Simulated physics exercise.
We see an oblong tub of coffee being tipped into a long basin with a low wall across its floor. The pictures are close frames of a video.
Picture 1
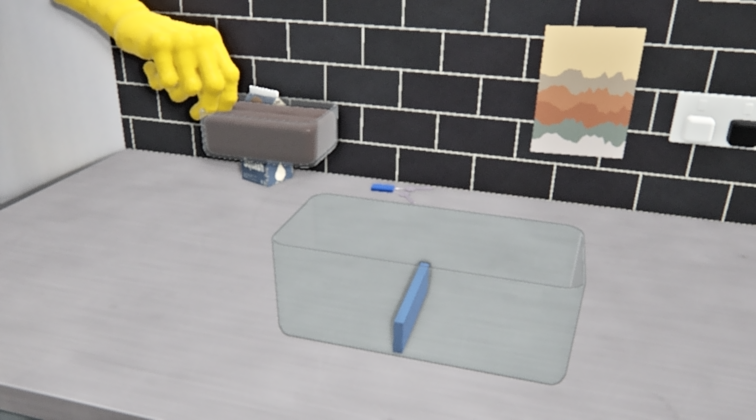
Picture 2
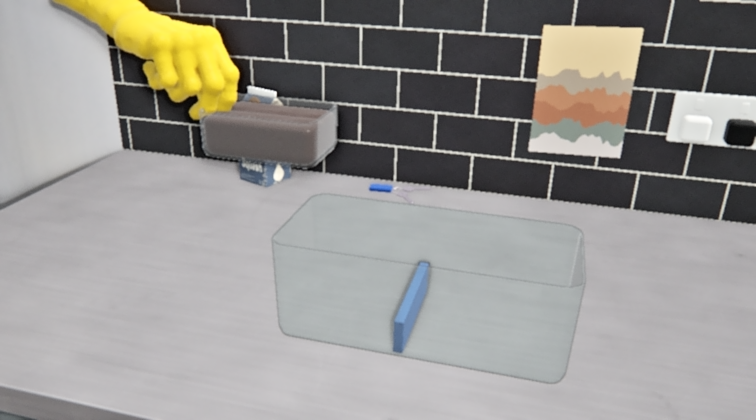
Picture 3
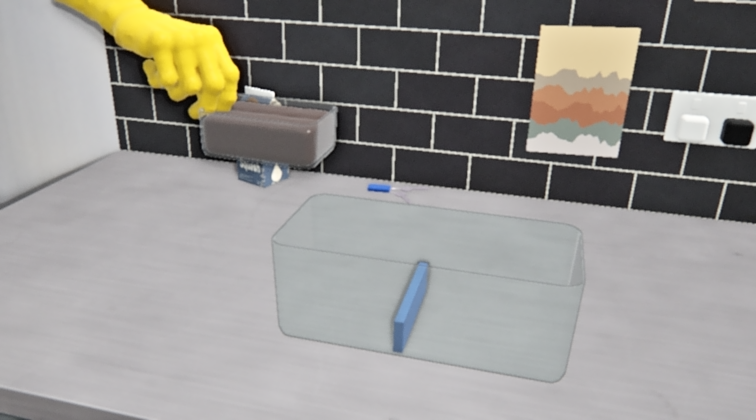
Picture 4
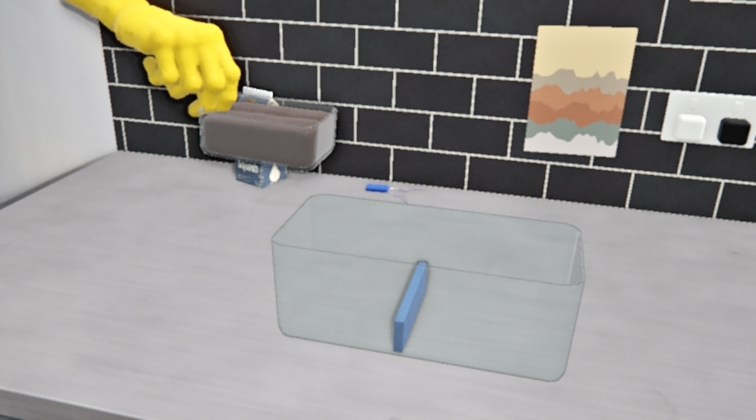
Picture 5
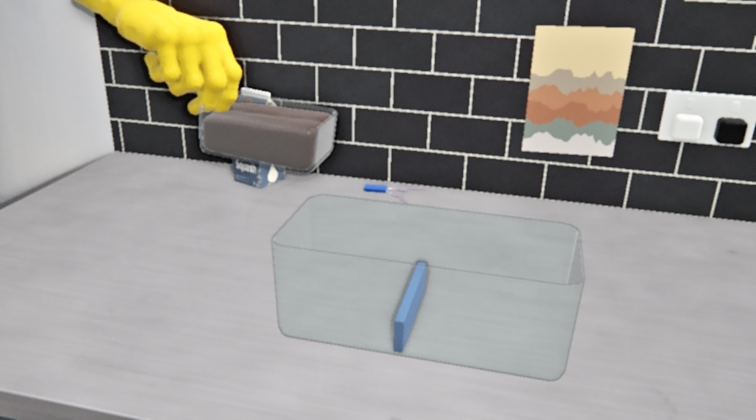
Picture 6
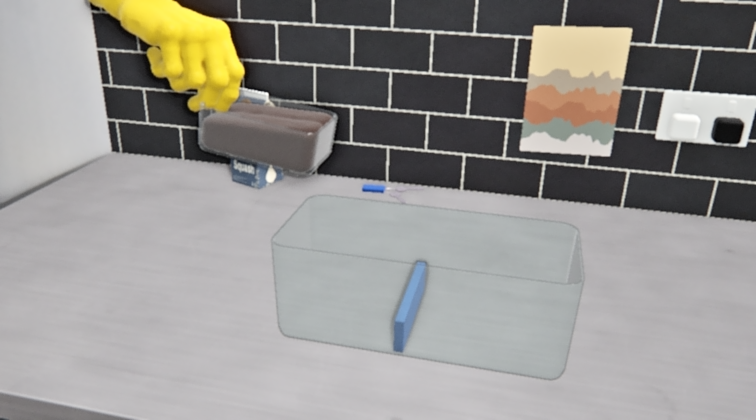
To begin with, a yellow-gloved hand holds an oblong tub of brown liquid level above a pale counter, behind a long, clear, empty basin with a low blue wall across its floor. The tub then slowly tilts slightly, its right end dipping, while the basin stays still.
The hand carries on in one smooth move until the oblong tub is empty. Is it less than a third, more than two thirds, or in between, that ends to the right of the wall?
The share right of the wall is not even a third.
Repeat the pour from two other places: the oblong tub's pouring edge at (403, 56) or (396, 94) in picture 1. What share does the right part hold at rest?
Roughly 75 per cent, and 75 per cent.
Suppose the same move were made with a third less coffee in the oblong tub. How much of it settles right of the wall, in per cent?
Close to 5 per cent.
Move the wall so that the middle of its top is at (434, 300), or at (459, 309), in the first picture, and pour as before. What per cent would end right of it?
About 5 and 10 per cent.
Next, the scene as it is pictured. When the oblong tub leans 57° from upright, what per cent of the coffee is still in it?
Some 35 per cent.
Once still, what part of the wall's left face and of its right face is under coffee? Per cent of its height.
Left: 50 %. Right: 0 %.
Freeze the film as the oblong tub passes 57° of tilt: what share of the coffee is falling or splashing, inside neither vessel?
Some 30 per cent.
A moment on, the oblong tub is tipped part way and 35 per cent is still to pour, 34 is left of the wall and 0 right of it.
Next, the oblong tub is tipped on its side and 7 per cent is still to pour, 88 is left of the wall and 2 right of it.
Then the oblong tub is tipped right over and 0 per cent is still to pour, 94 is left of the wall and 3 right of it.
Later the oblong tub is tipped right over and 0 per cent is still to pour, 95 is left of the wall and 3 right of it.
In the end 95 per cent lies left of the wall, 2 right of it and 3 outside.
